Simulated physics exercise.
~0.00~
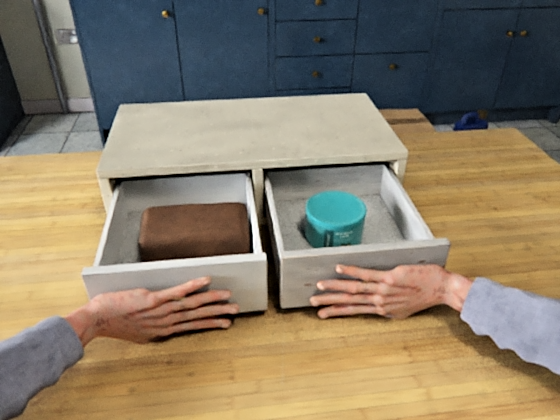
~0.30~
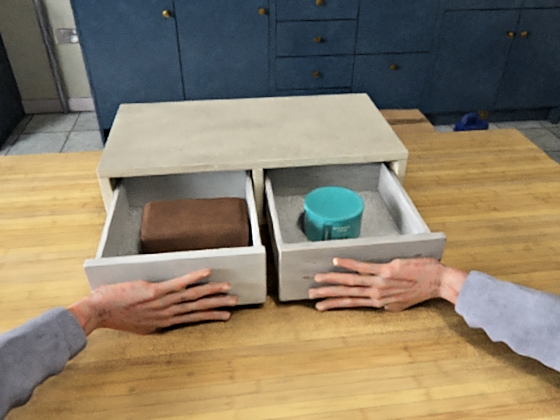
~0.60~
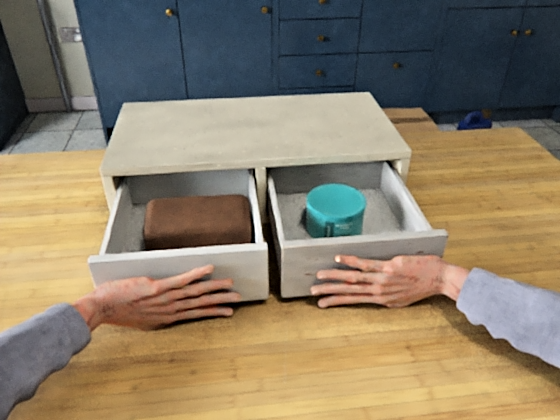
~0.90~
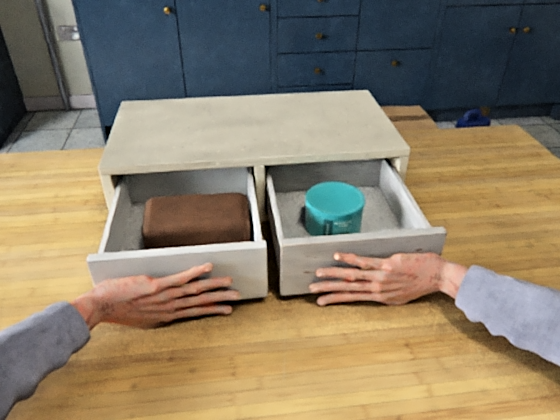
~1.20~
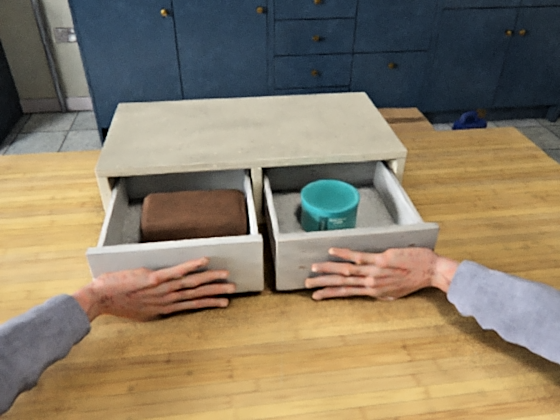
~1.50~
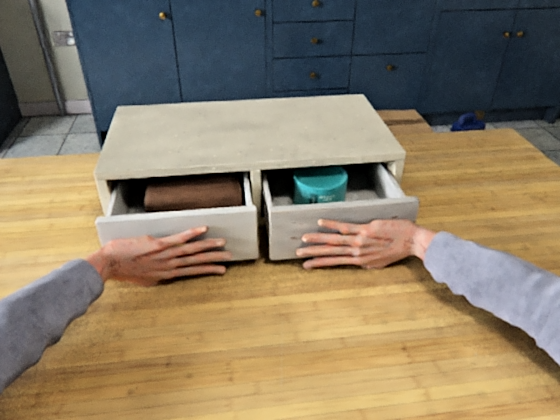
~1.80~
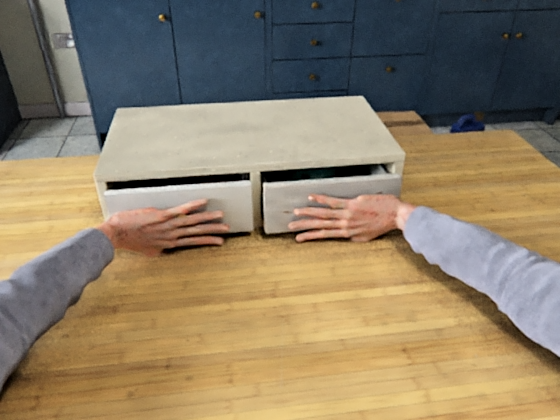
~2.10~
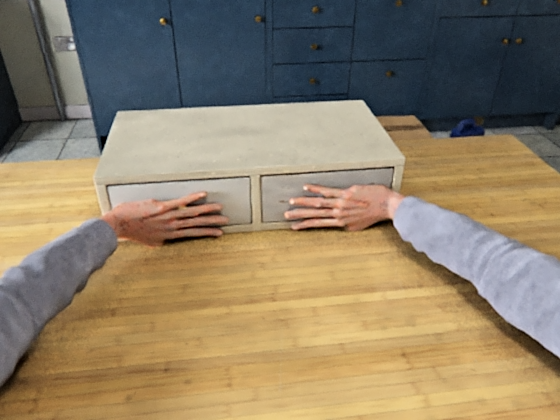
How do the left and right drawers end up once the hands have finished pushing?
Both drawers end up fully shut, with the left one and the right one each sitting flush with the front of the cabinet.
